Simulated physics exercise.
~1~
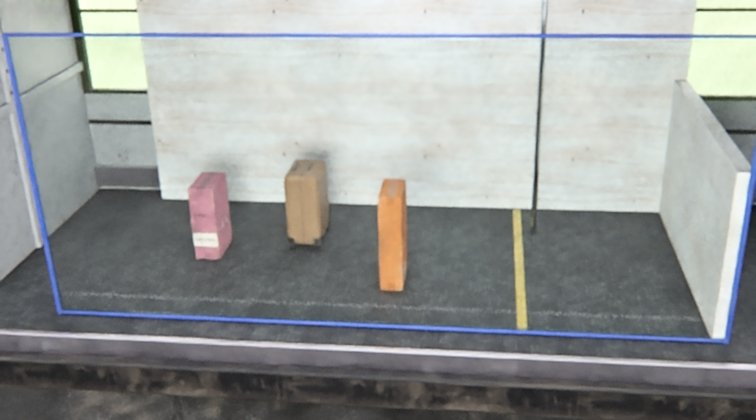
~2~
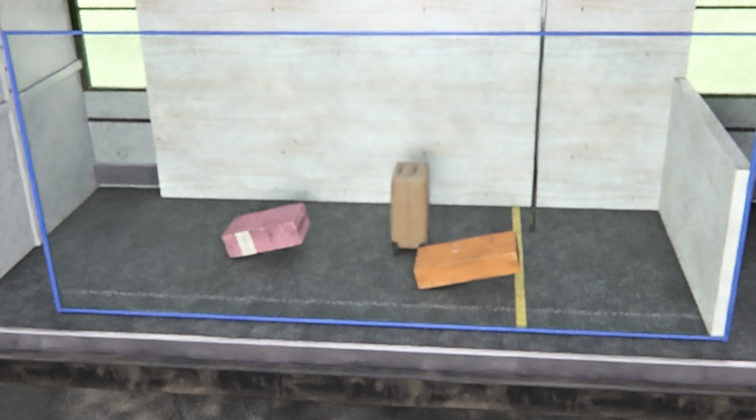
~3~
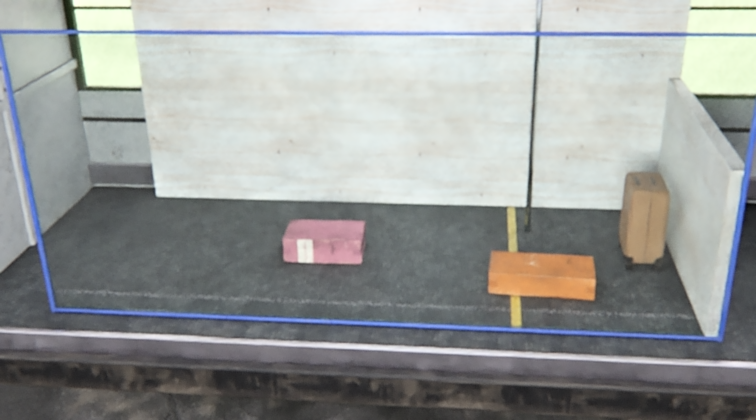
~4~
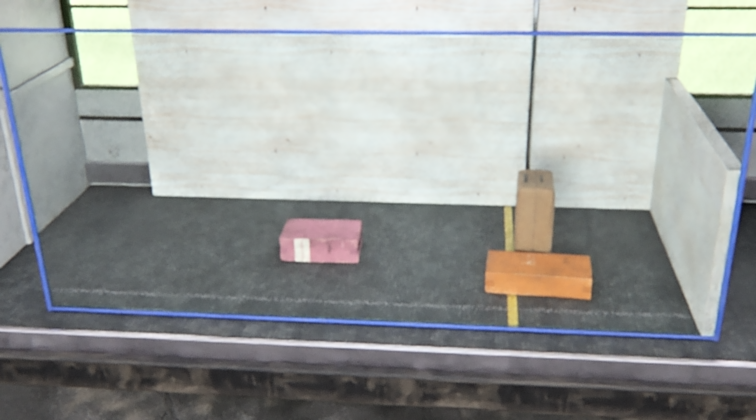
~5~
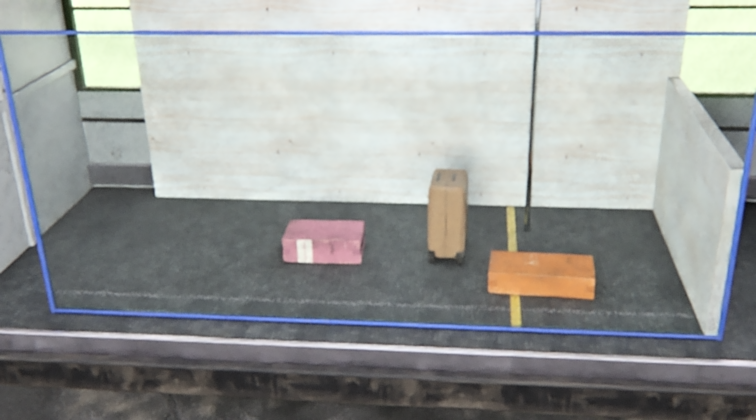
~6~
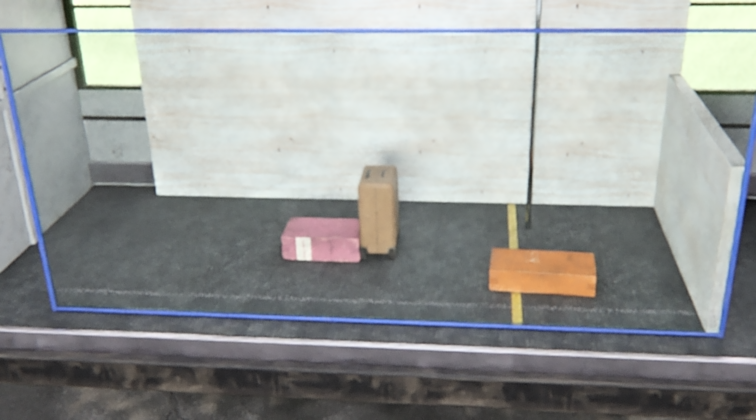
In this clip, a pink box and an orange box topple and slide right while an upright brown case rolls to the right wall, then back left until it stands beside the pink box, with the orange box lying across the yellow line.
